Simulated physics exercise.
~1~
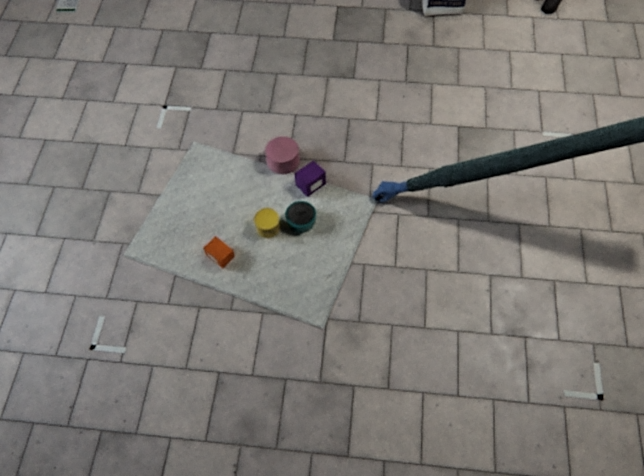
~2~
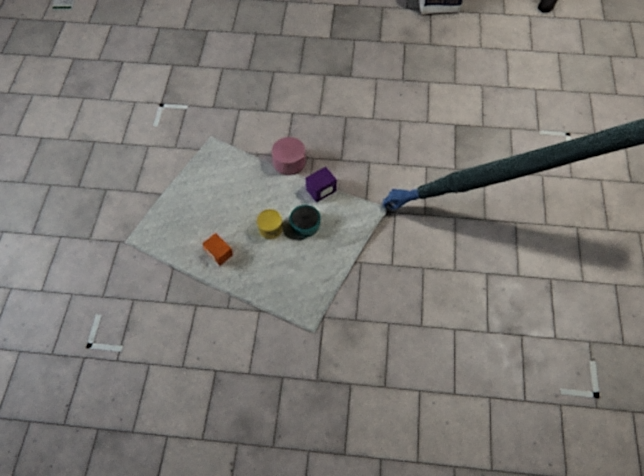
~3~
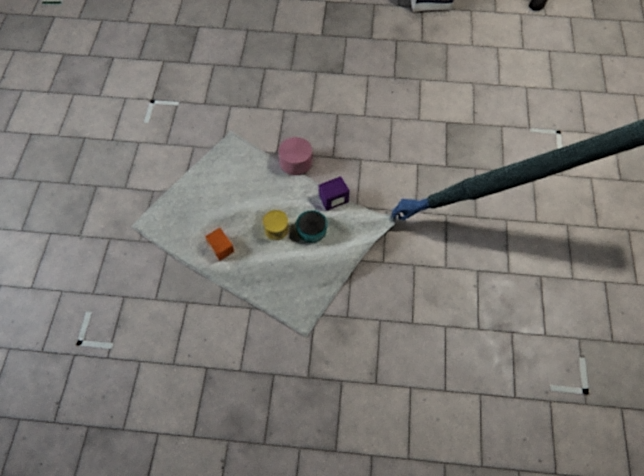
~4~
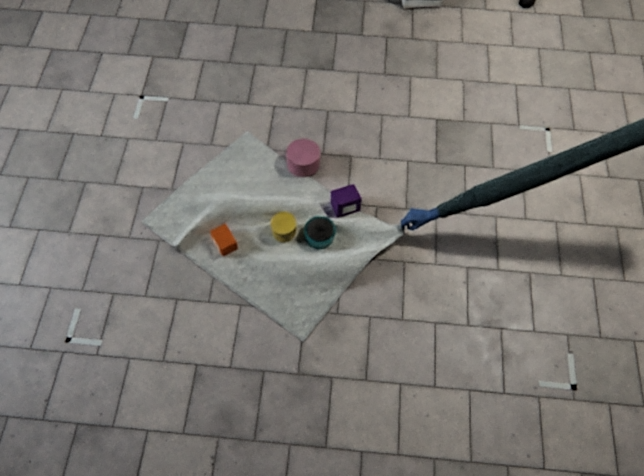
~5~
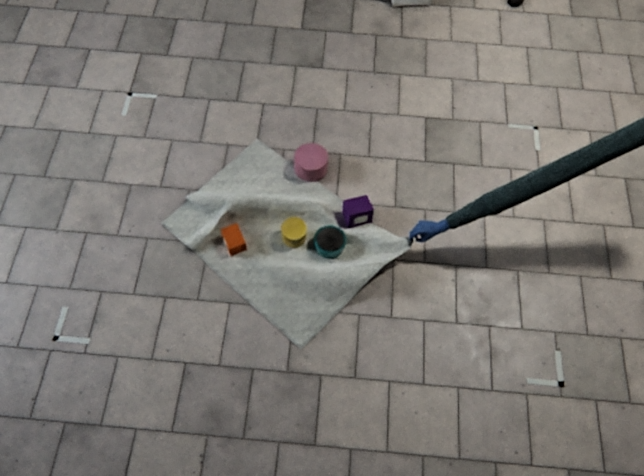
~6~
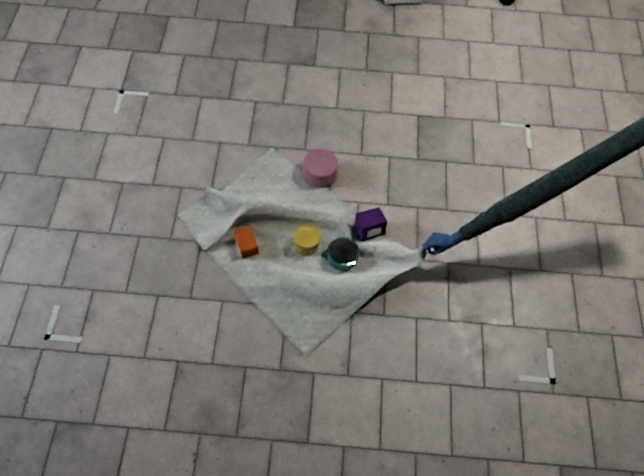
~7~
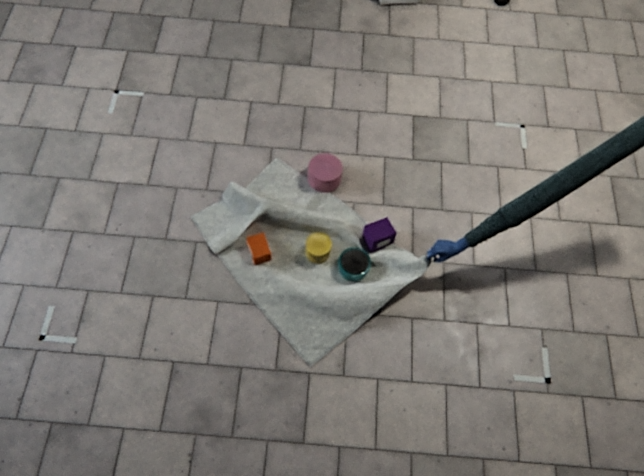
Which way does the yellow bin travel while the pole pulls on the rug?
The yellow bin moves to the right, as the viewer sees it.
On a tiled floor between tape corners, a dark pole with a blue tip dragged a thin pale rug rightward by its corner, carrying the pink tub, purple box, teal pot, yellow bin and orange box along until the rug lay rumpled beneath them.
